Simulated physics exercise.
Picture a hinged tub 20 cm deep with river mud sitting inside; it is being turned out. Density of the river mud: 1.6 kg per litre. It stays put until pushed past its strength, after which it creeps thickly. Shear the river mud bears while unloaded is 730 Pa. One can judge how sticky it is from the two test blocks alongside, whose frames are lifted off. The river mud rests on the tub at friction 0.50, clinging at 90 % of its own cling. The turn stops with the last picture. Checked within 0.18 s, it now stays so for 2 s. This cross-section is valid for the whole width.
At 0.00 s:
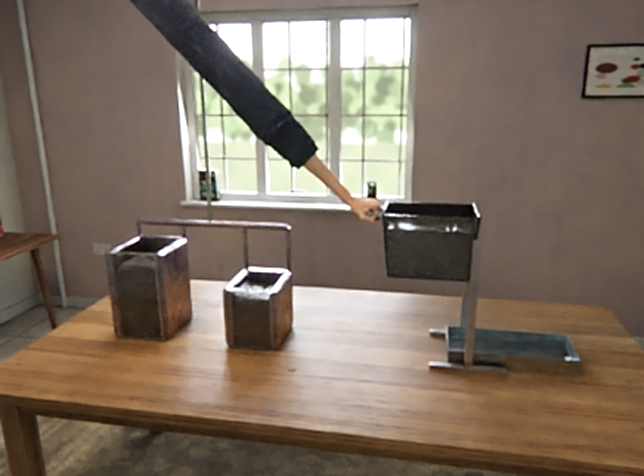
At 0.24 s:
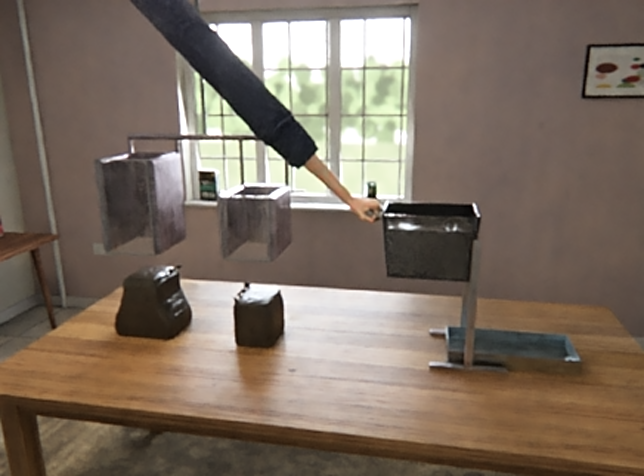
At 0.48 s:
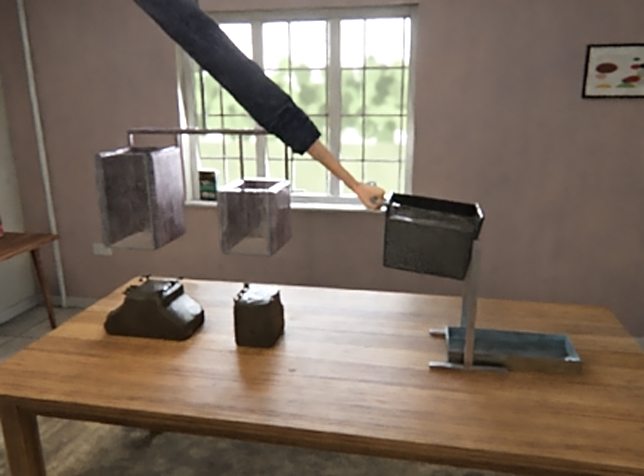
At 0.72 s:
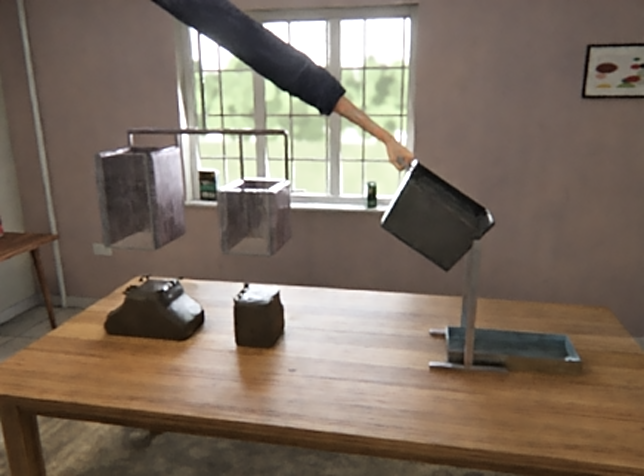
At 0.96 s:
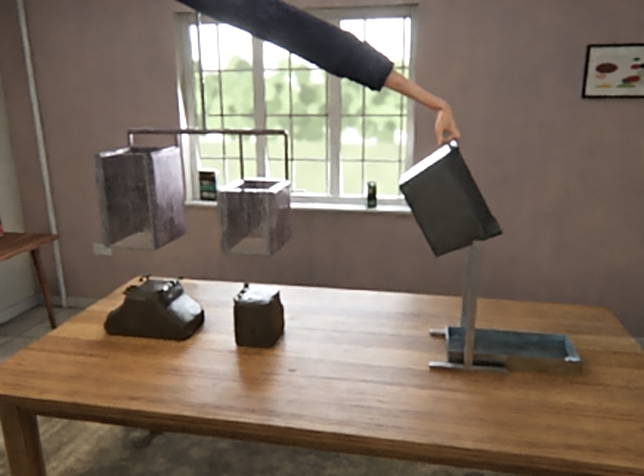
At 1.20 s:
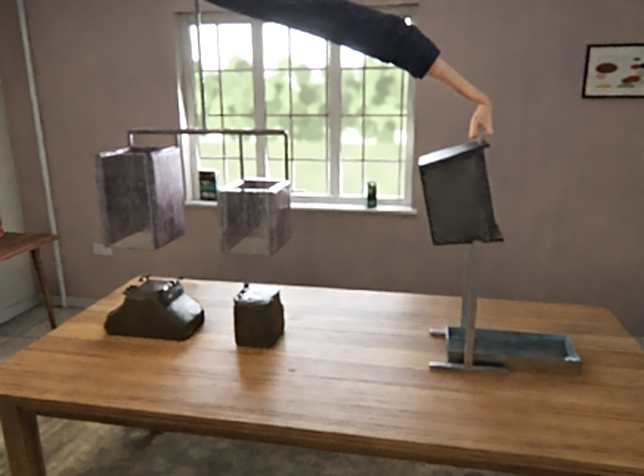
Two open casings rising off dark mud blocks, the left block slumping, then a hand tilting a hinged tub steeply rightward.
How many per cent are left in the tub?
About 100 %.
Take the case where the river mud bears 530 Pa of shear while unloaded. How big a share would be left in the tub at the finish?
Then roughly 60 %.
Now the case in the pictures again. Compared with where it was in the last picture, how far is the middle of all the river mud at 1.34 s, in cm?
It has gone close to 2 cm.
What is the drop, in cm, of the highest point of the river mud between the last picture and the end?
The top ends up some 3 cm below its level in the last picture.
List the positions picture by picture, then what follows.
In the first frame, handle-side rim at (385, 214), tilt 0 degrees; top of the river mud at (444, 231); blocks stand 27 cm, 18 cm (left to right).
In the second frame, handle-side rim at (385, 214), tilt 0 degrees; top of the river mud at (444, 231); blocks stand 22 cm, 17 cm (left to right).
In the third frame, handle-side rim at (389, 203), tilt 7 degrees; top of the river mud at (394, 219); blocks stand 17 cm, 17 cm (left to right).
In the fourth frame, handle-side rim at (416, 170), tilt 33 degrees; top of the river mud at (412, 186); blocks stand 17 cm, 17 cm (left to right).
In the fifth frame, handle-side rim at (459, 150), tilt 61 degrees; top of the river mud at (442, 162); blocks stand 17 cm, 17 cm (left to right).
In the sixth frame, handle-side rim at (489, 147), tilt 78 degrees; top of the river mud at (470, 158); blocks stand 17 cm, 17 cm (left to right).
After 1.34 s, the tub is at 78 degrees and holds 100 %.
After 1.51 s, the tub is at 78 degrees and holds 100 %.
After 1.68 s, the tub is at 78 degrees and holds 100 %.
After 1.85 s, the tub is at 78 degrees and holds 100 %.
After 3.20 s, at the end, the tub is at 78 degrees and holds 100 %.
